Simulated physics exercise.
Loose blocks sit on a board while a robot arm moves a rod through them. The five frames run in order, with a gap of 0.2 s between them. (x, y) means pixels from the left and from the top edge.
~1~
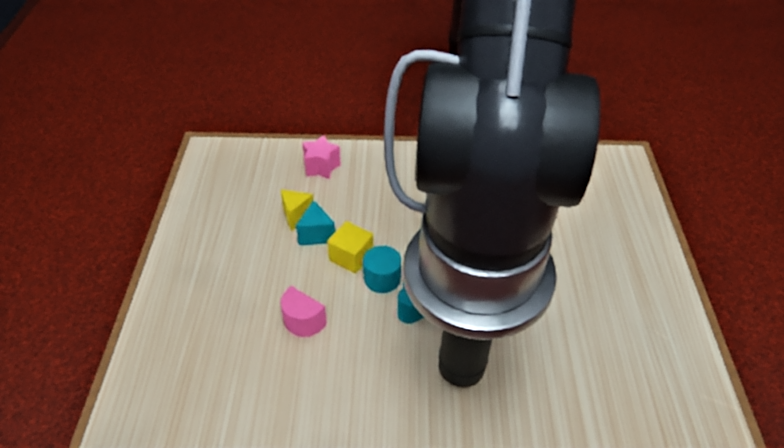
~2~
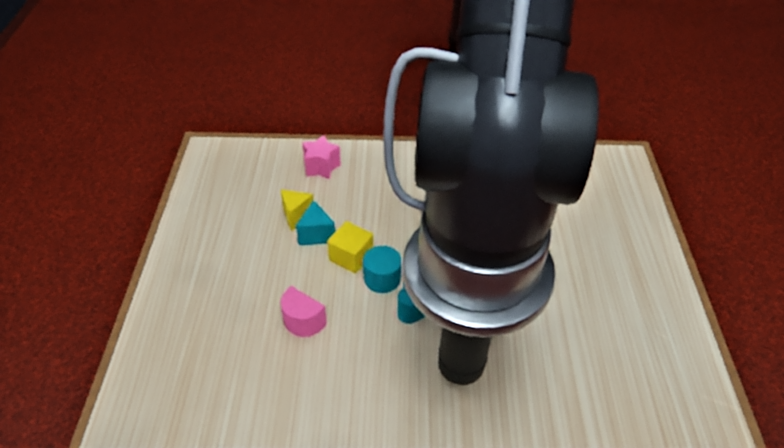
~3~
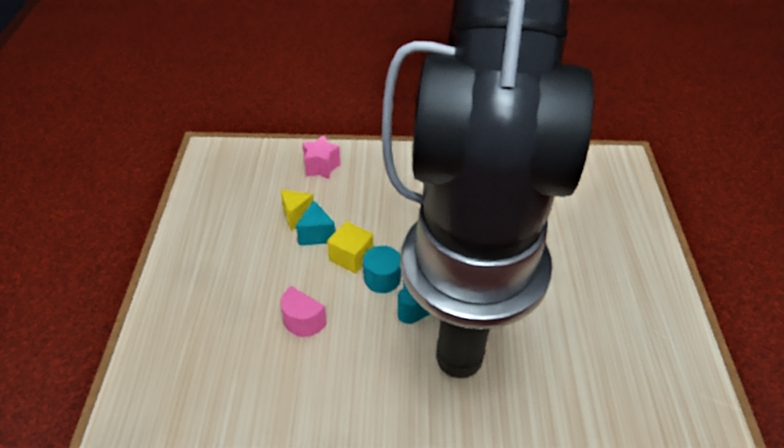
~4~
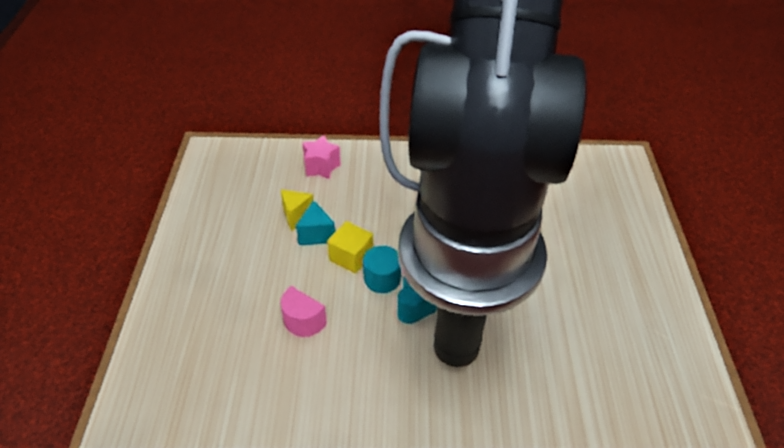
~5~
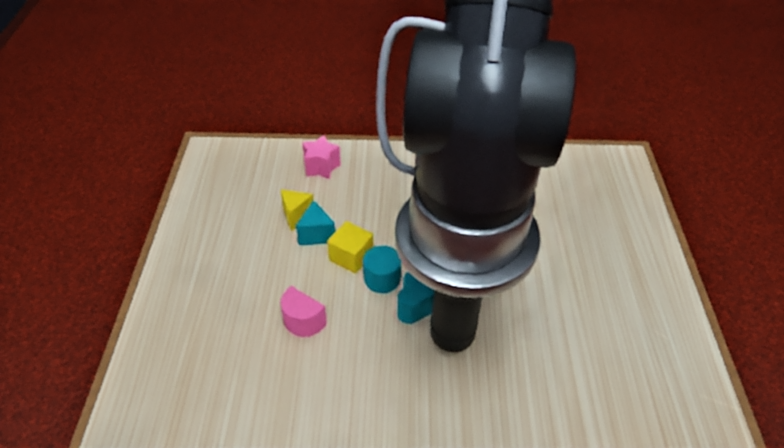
The footage shows a black robot arm holding a rod over a wooden board scattered with pink, yellow and turquoise blocks. The rod shifts slightly up and left, nearing a partly hidden turquoise block, while the blocks stay still.
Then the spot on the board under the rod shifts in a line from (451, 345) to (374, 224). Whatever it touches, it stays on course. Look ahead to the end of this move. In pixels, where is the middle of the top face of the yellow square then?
(301, 226)
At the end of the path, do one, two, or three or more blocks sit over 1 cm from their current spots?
Total moved: Three or more.
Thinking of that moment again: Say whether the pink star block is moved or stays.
That block is not shifted.
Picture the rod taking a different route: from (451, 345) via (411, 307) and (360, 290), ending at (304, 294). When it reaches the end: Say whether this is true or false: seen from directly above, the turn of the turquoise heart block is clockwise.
Verdict: True.
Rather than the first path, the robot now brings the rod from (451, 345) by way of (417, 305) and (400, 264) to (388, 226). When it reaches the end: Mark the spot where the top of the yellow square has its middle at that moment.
My estimate: (314, 225).
What follows on the original path. One third of the way, rod (422, 288); yellow triangular block (291, 197); turquoise triangular block (308, 212); yellow square (334, 229), turned 25° clockwise; turquoise cylinder (366, 245); turquoise heart block (397, 258).
Two thirds of the way, rod (396, 248); yellow triangular block (281, 192), turned 20° anticlockwise; turquoise triangular block (299, 203); yellow square (303, 225), turned 60° clockwise; turquoise cylinder (337, 238); turquoise heart block (366, 226), turned 40° anticlockwise.
At the end, rod (374, 212); yellow triangular block (281, 192), turned 20° anticlockwise; turquoise triangular block (298, 203); pink star block still; yellow square (301, 226), turned 70° clockwise; turquoise cylinder (333, 237); turquoise heart block (335, 203), turned 95° anticlockwise.
